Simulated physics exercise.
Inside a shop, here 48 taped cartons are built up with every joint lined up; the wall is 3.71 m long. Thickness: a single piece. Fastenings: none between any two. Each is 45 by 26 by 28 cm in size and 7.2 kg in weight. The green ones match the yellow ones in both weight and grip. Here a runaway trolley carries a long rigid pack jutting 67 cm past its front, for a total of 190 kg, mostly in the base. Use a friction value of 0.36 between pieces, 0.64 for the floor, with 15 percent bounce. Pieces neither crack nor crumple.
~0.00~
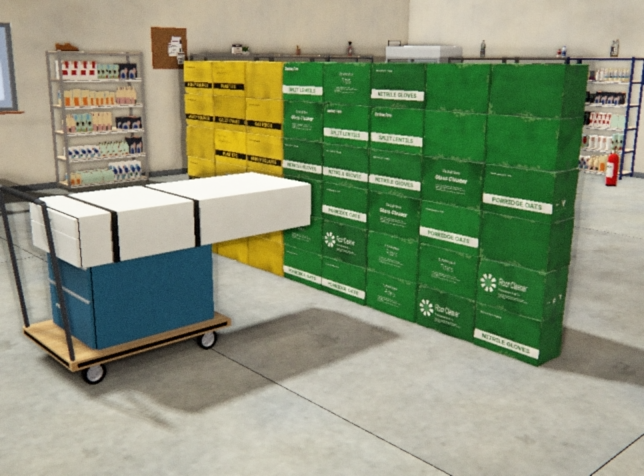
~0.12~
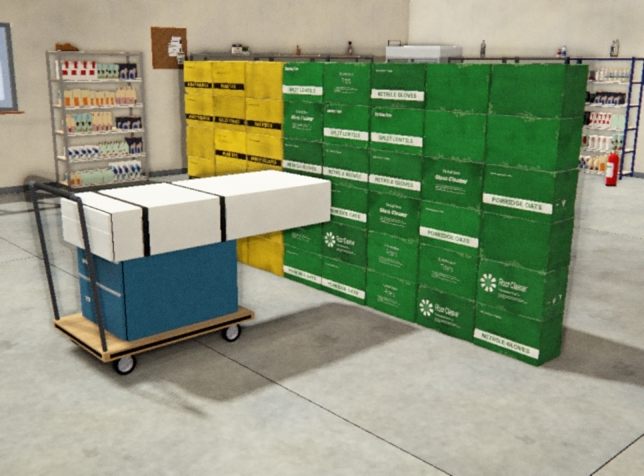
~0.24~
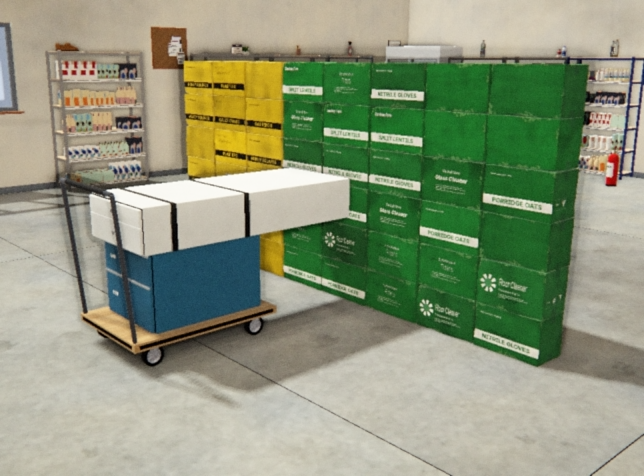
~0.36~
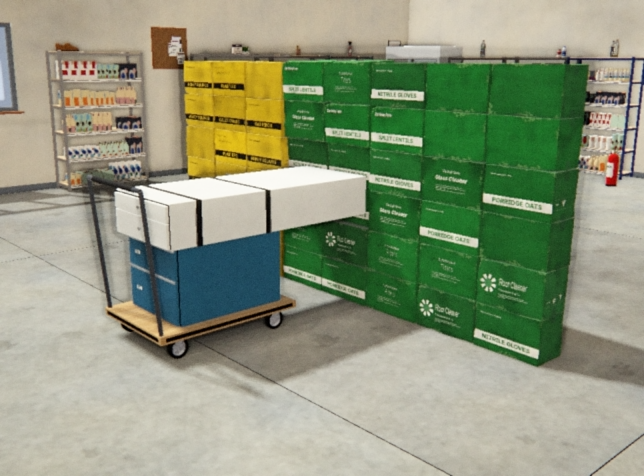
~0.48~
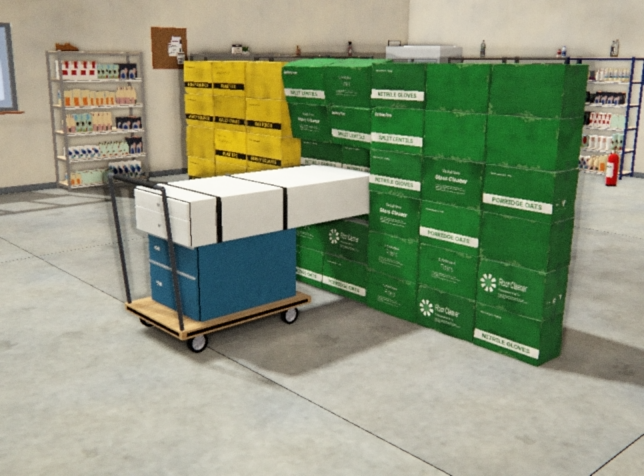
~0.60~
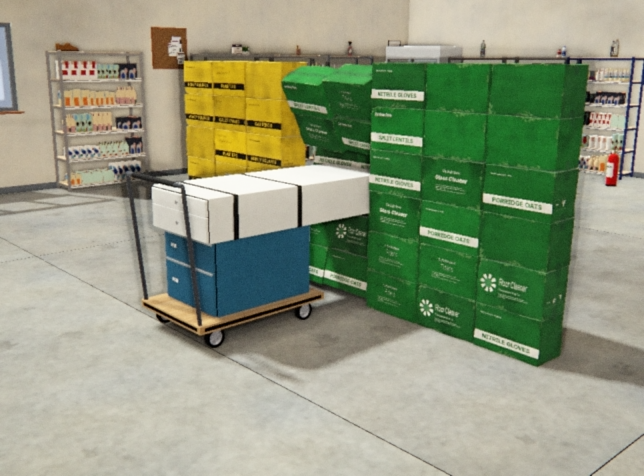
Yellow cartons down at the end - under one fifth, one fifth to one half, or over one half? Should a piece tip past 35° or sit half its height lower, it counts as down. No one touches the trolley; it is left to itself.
Under one fifth.
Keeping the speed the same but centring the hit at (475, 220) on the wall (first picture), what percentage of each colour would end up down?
The green ones would be 40 per cent down and the yellow ones 0 per cent.
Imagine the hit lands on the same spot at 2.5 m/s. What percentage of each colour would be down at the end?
You'd end up with green at 30 per cent down and yellow at 0 per cent.
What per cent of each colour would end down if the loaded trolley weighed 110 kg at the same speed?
In that case green comes to 30 and yellow to 0 percent.
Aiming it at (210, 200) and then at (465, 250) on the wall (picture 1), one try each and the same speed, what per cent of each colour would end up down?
For green it's 0 then 40 per cent, for yellow 60 then 0 per cent.
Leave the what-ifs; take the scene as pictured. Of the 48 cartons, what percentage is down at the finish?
Estimate: Close to 25%.
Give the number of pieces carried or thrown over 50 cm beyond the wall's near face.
I'd put it near 8.
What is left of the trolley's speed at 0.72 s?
Something like 1.0 m/s, I'd say.
After 0.72 s, load 42 cm past the wall's line, still rolling; none of the 18 yellow cartons down (4 of 48 in all colours); top yellow carton unmoved.
After 0.94 s, load 63 cm past the wall's line, still rolling; none of the 18 yellow cartons down (10 of 48 in all colours); top yellow carton unmoved.
After 1.48 s, load 97 cm past the wall's line, still rolling; none of the 18 yellow cartons down (12 of 48 in all colours); top yellow carton unmoved.
In the end (2.6 s), load 1.02 m past the wall's line, stopped; none of the 18 yellow cartons down (12 of 48 in all colours); top yellow carton unmoved; top green carton unmoved. That is 0 per cent. From the last view, middles, top yellow carton near (241, 79), top green carton near (410, 85).
